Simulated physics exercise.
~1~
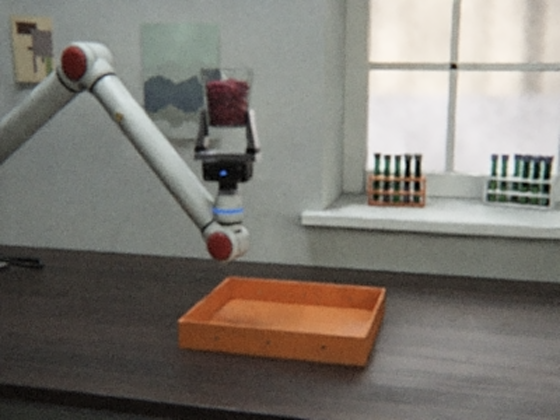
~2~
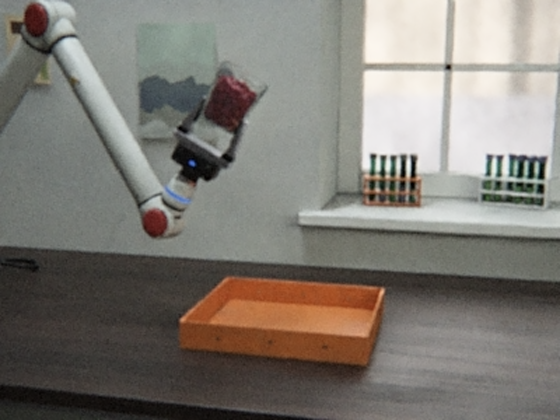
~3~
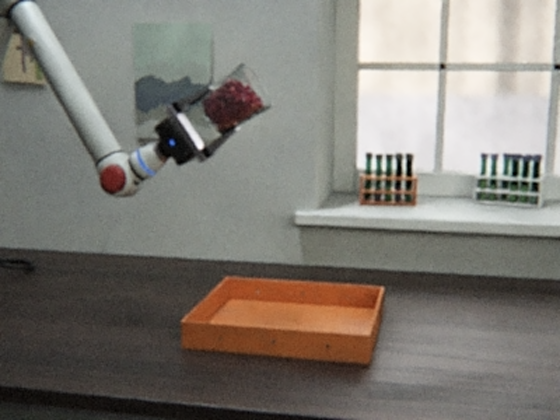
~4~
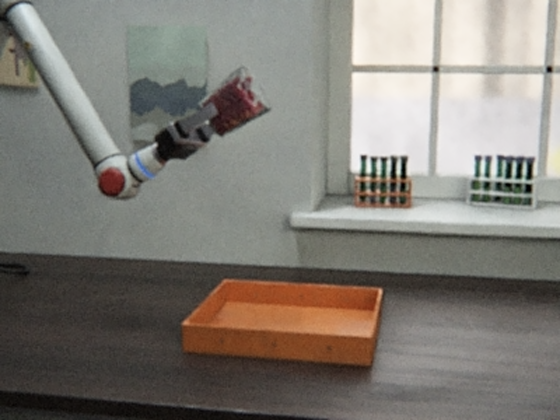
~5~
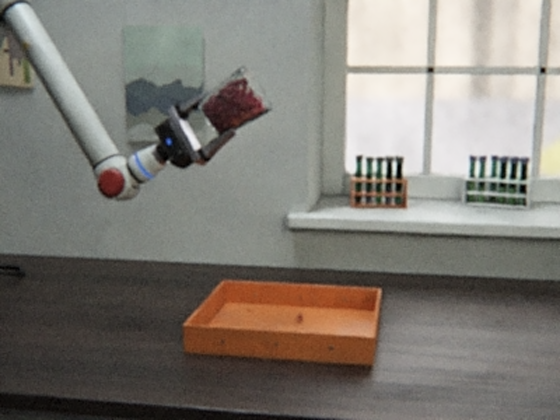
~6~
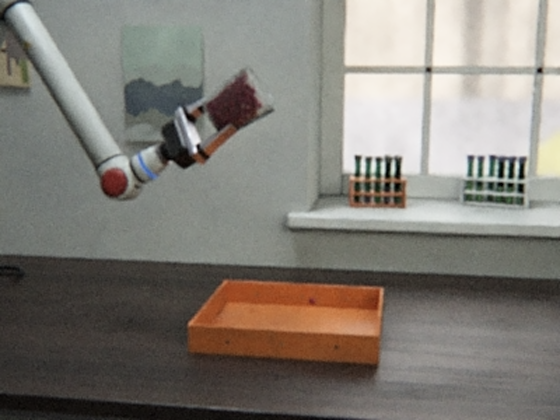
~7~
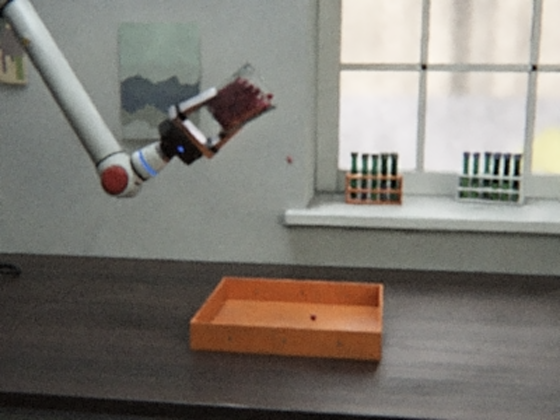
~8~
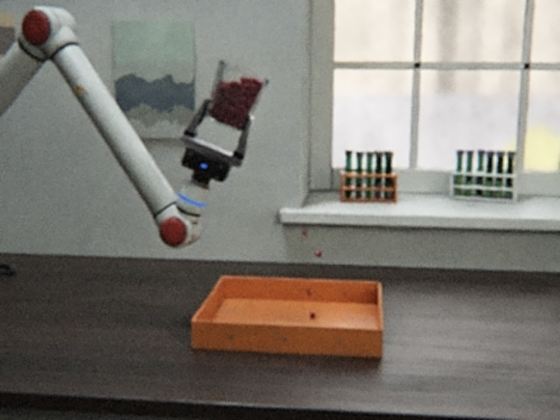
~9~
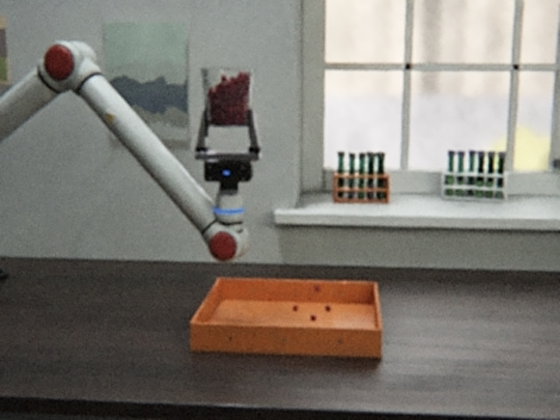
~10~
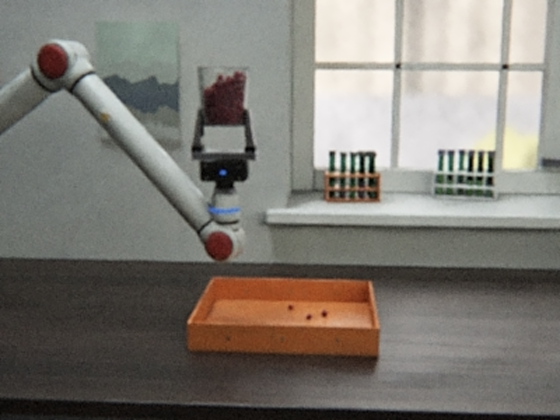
The clip shows a robotic arm holding a clear tumbler of dark red beads above an orange tray, tilting it to the right and rolling it; a few beads drop into the tray before the arm returns the tumbler upright, still holding nearly all of them.
